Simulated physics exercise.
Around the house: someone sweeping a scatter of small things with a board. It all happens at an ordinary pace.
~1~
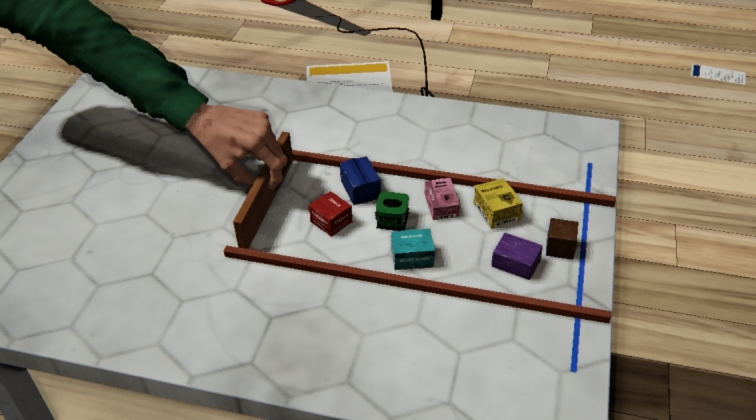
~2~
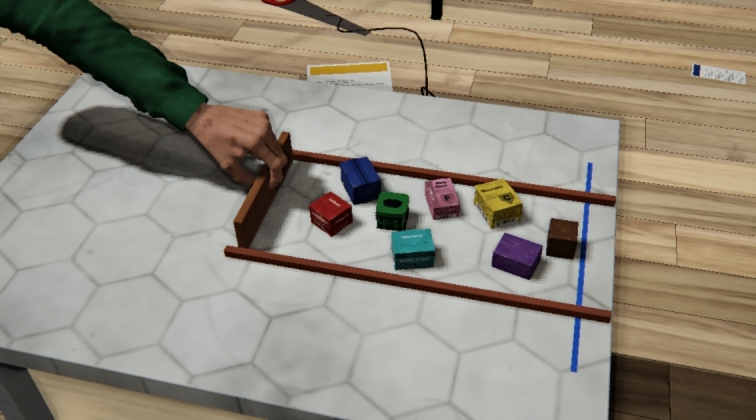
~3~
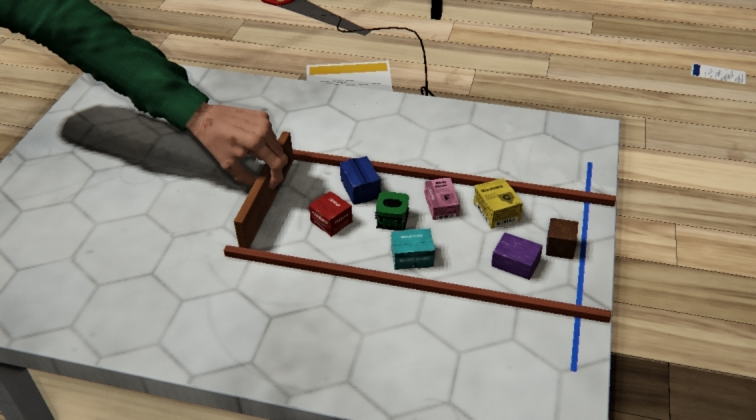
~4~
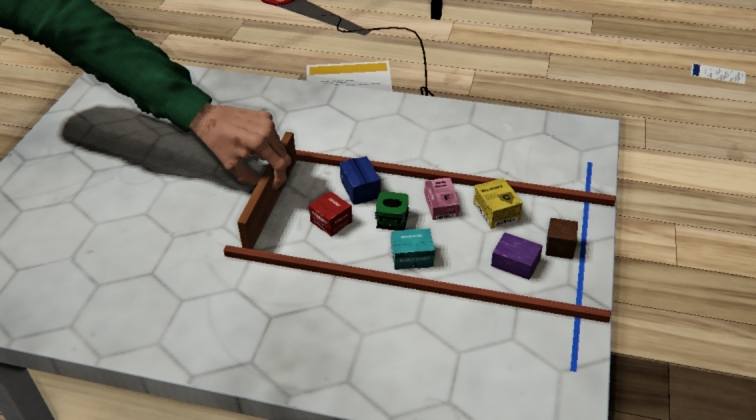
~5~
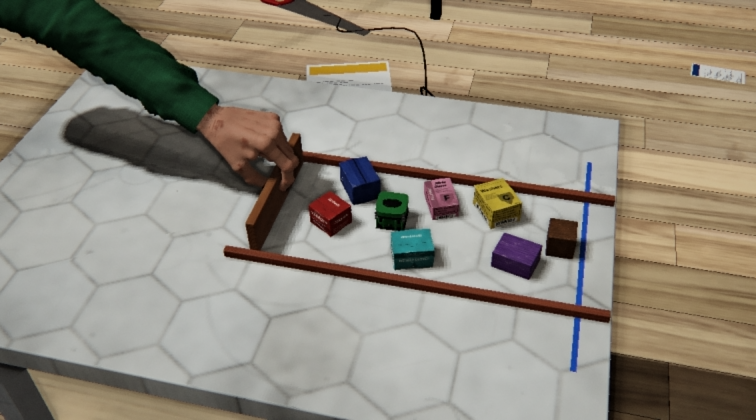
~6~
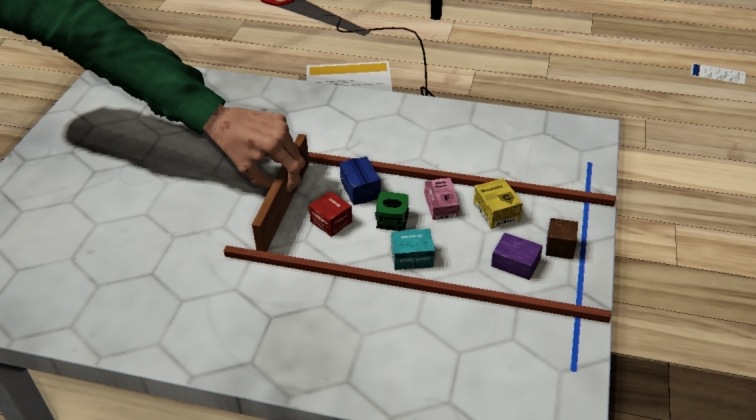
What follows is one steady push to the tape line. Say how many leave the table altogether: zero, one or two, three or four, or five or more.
In the end the number that fall off is five or more.
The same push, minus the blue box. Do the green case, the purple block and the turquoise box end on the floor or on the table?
The green case goes over; the purple block drops off; the turquoise box is kept.
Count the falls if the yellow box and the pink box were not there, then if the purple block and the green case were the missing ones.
Fallen: 3, and 3 in the other try.
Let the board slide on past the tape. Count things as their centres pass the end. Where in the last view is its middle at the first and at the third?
At (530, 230) for the first, at (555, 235) for the third.
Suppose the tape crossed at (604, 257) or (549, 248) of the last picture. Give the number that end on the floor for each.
It would be 8 and 2.
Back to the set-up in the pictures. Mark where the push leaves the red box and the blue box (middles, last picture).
The red box at (602, 252), the blue box at (603, 217).
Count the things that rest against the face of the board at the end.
It touches 3.
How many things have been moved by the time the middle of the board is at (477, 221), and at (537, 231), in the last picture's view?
At the one place 7, at the other 8.
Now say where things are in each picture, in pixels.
Brown block (562, 239); purple block (517, 256); yellow box (498, 203); board (265, 189); tape (583, 254), in the first frame.
Purple block (517, 256); board (266, 189), in the second frame.
Yellow box (497, 203); turquoise box (413, 249), in the third frame.
Brown block (562, 238); red box (331, 214), in the fourth frame.
Purple block (516, 256); blue box (360, 180), in the fifth frame.
Brown block (562, 238); purple block (517, 256); yellow box (497, 203); board (283, 191); tape (583, 253), in the sixth frame.
Soon after, none off yet; brown block at rest near (562, 238); purple block at rest near (517, 256); yellow box at rest near (497, 203).
Then, none off yet; brown block at rest near (563, 239); purple block moved about its own width near (547, 269); yellow box moved well along near (583, 211).
At rest, the number that fall off is five or more; fallen, green case, pink box, yellow box, purple block and brown block.
